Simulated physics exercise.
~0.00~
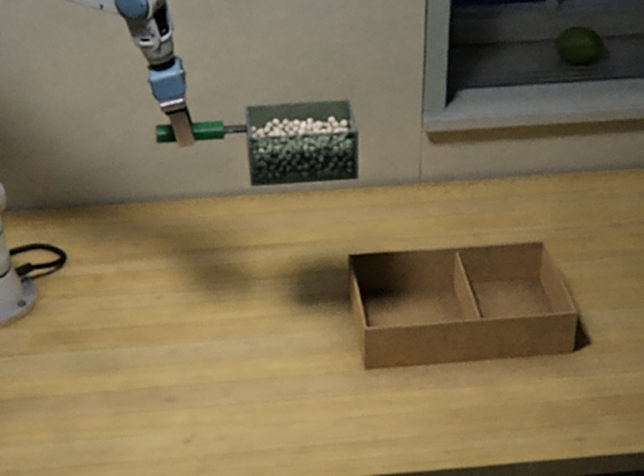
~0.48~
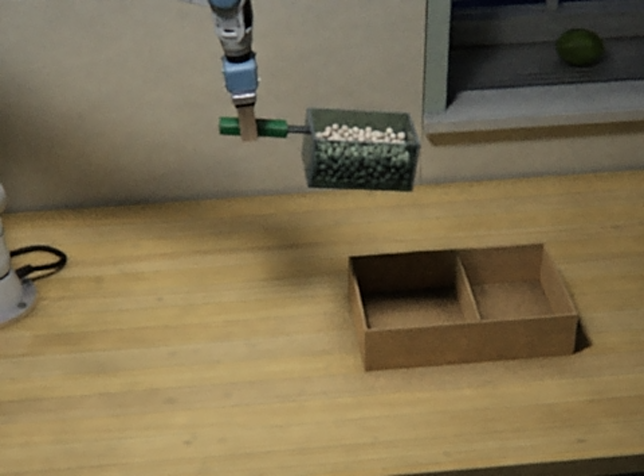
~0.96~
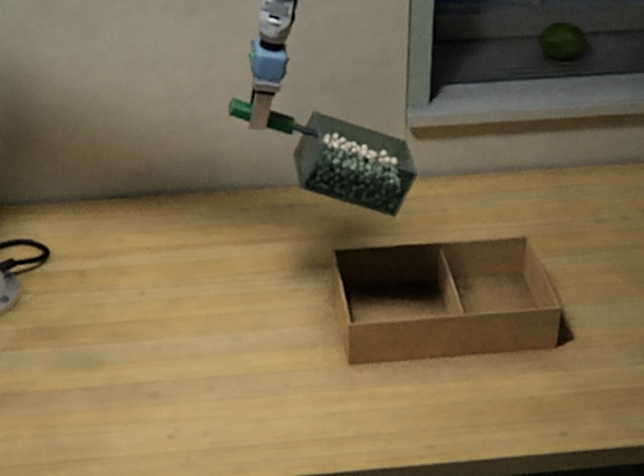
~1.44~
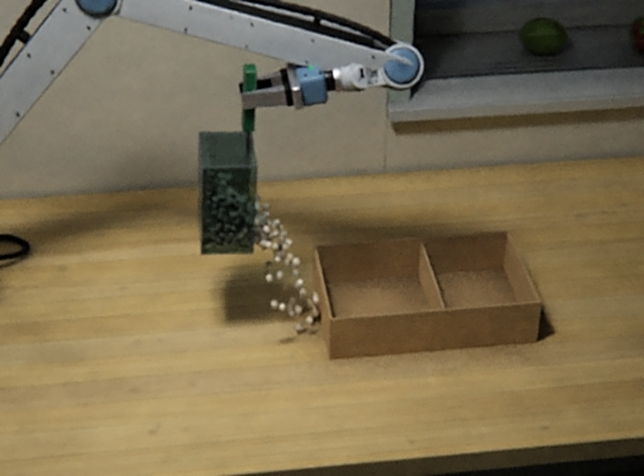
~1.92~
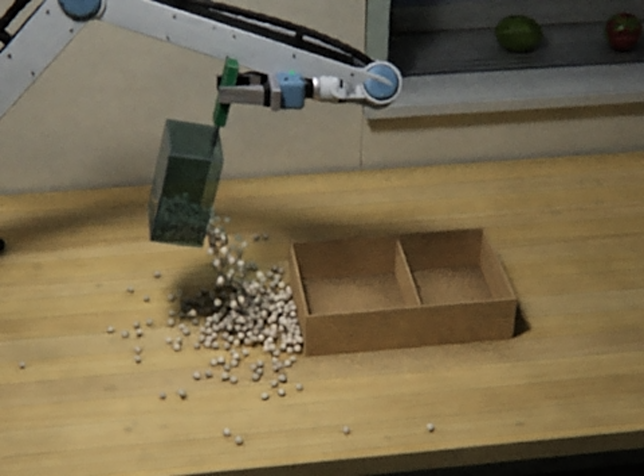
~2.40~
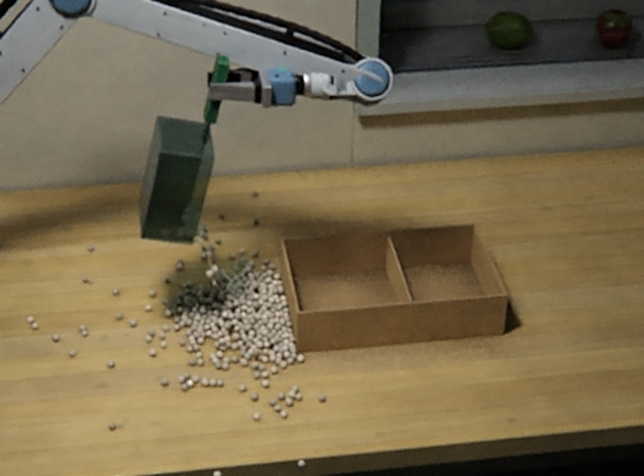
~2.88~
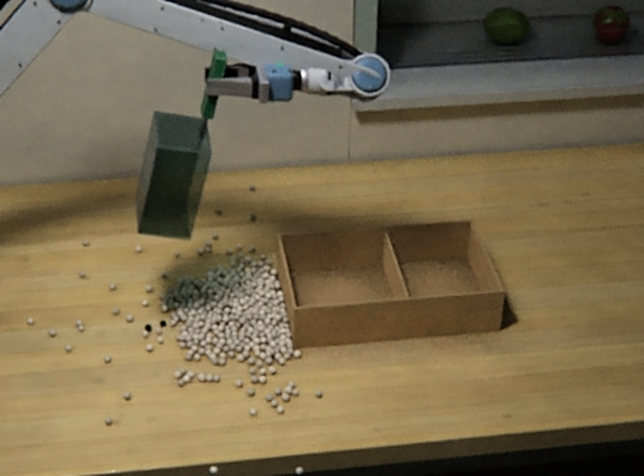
Robot arm tipping a clear box of pale beads beside a divided cardboard crate, the beads spilling and scattering across the wooden table.
